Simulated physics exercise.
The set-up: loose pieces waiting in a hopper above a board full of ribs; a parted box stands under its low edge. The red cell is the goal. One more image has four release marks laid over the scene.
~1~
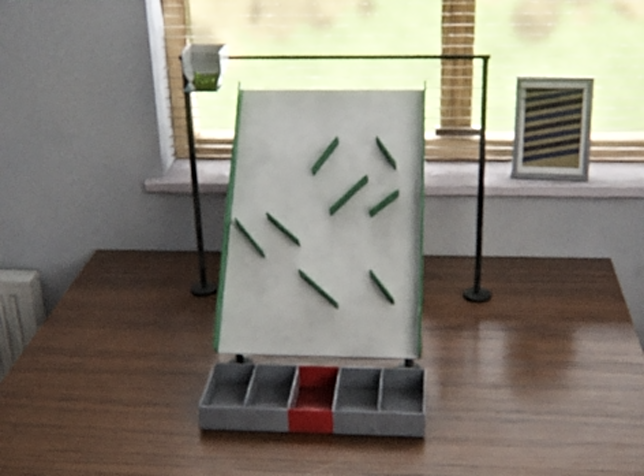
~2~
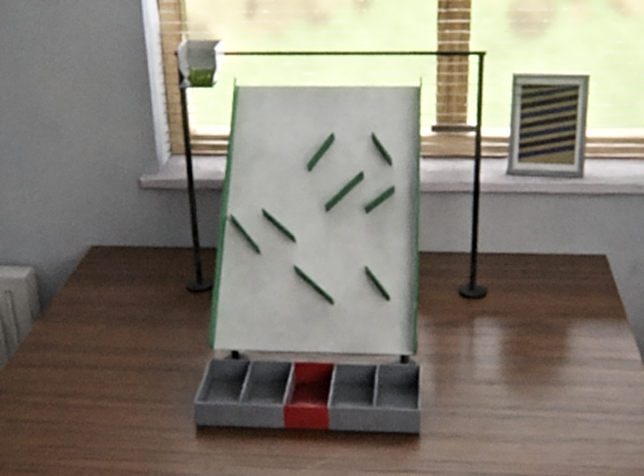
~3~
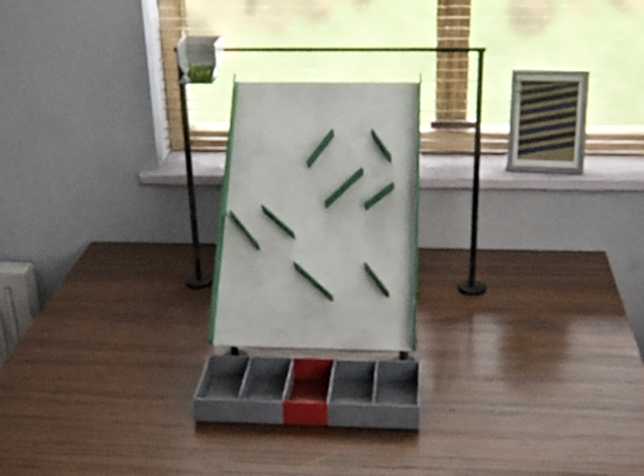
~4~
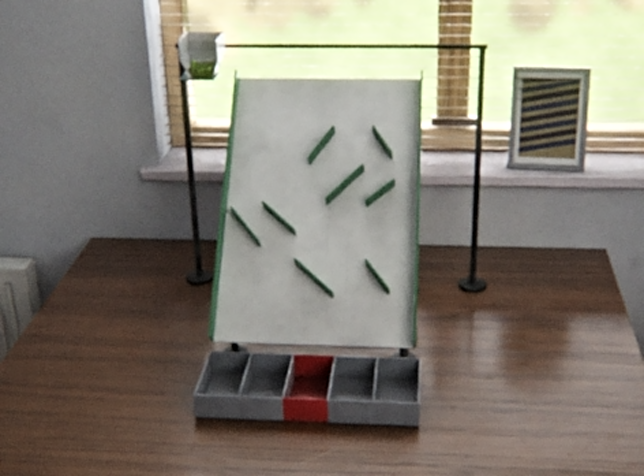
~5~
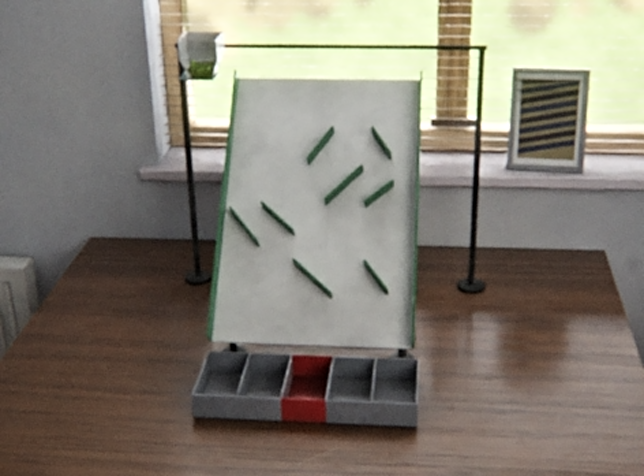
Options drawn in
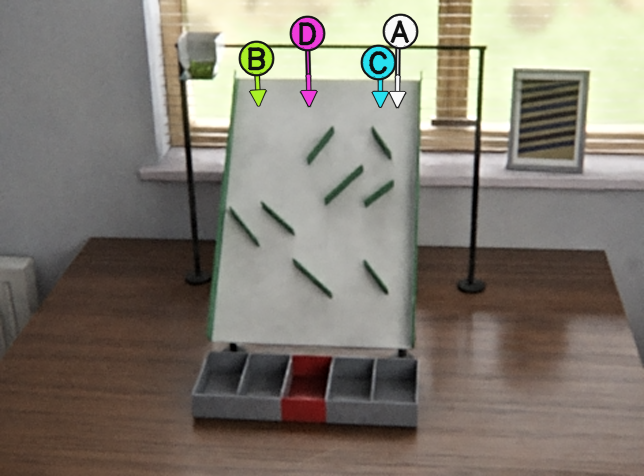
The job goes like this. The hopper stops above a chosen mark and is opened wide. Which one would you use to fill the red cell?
B.
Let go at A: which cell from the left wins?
The fifth from the left.
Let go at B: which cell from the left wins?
The third.
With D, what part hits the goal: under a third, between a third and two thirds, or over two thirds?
Mark D gives under a third.
On the marked copy, mark A meets the board at (397, 101); mark B meets the board at (258, 100); mark C meets the board at (380, 101); mark D meets the board at (309, 100).
With A, none in the red cell, nearly all in other cells, a small part outside the box.
With B, about half in the red cell, about a third in other cells, a small part outside the box.
With C, none in the red cell, nearly all in other cells, a small part outside the box.
With D, none in the red cell, nearly all in other cells, a stray few outside the box.
